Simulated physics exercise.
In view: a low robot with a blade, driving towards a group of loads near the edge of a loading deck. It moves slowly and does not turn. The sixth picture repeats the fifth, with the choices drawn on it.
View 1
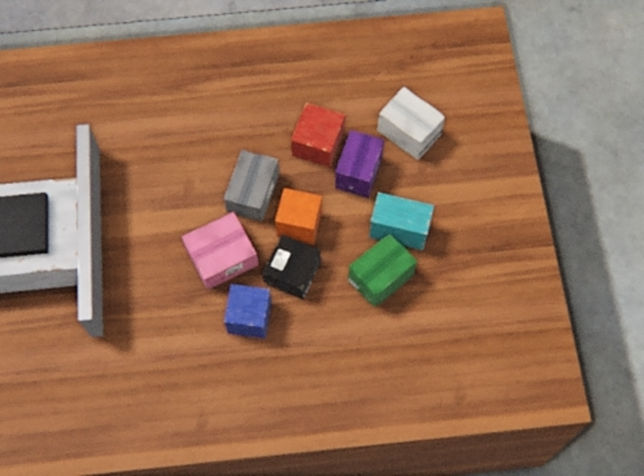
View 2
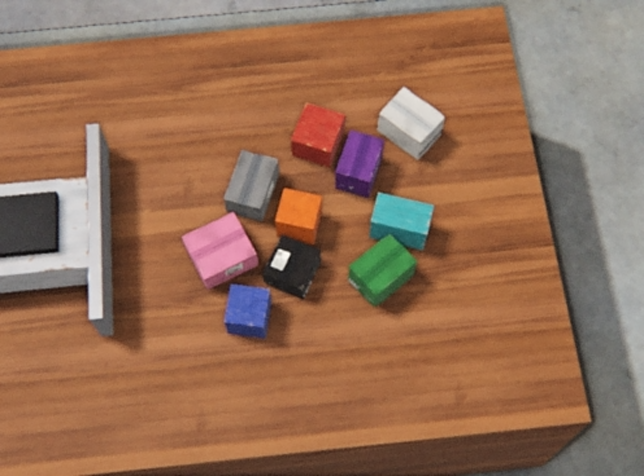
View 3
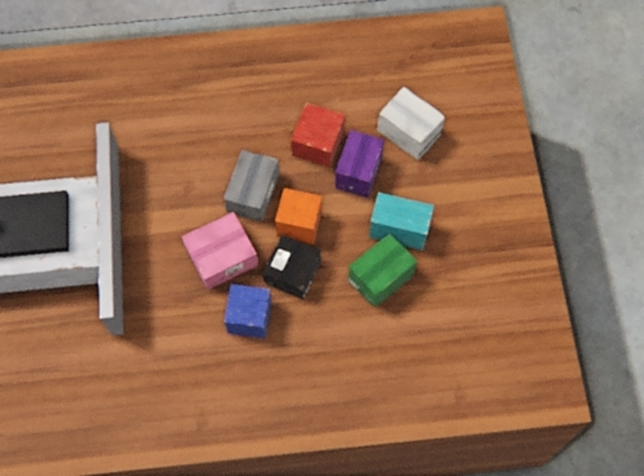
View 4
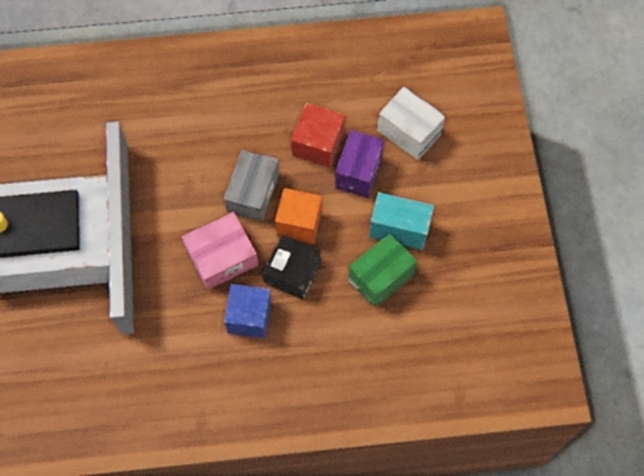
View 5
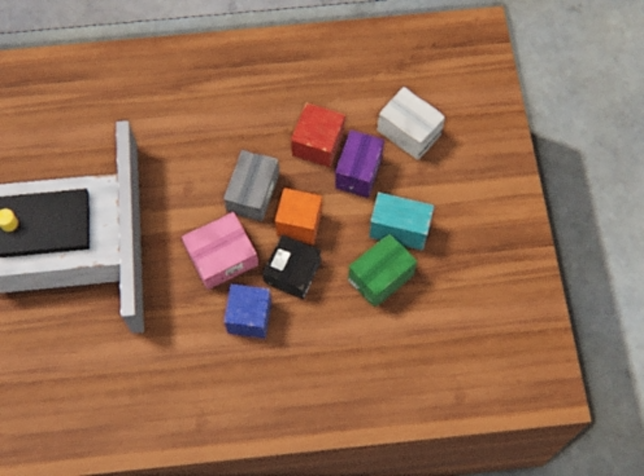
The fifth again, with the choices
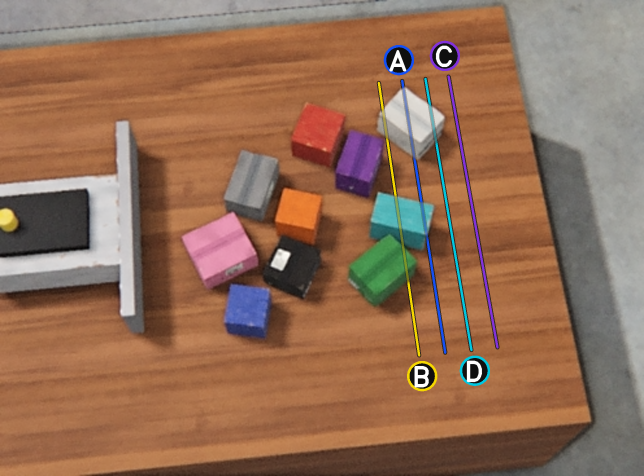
A low robot with a blade moves slowly right towards a group of coloured boxes.
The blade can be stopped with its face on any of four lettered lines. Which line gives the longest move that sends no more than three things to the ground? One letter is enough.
The farthest such stop is C.
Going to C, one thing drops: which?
The turquoise crate.
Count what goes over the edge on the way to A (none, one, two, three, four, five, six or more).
In all, none.
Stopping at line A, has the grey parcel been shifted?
By then, yes.
On the copy, A at (422, 209); B at (398, 211); C at (472, 204); D at (447, 206).
On C. First, robot (176, 209); blue crate (287, 304); green box (401, 270).
Then, robot (302, 198); green box (498, 297); turquoise crate (472, 231).
Finally, robot (400, 188); turquoise crate over the edge; white box (524, 98); one fallen.
By contrast, A is within the limit but short; B is within the limit but short; D is within the limit but short.
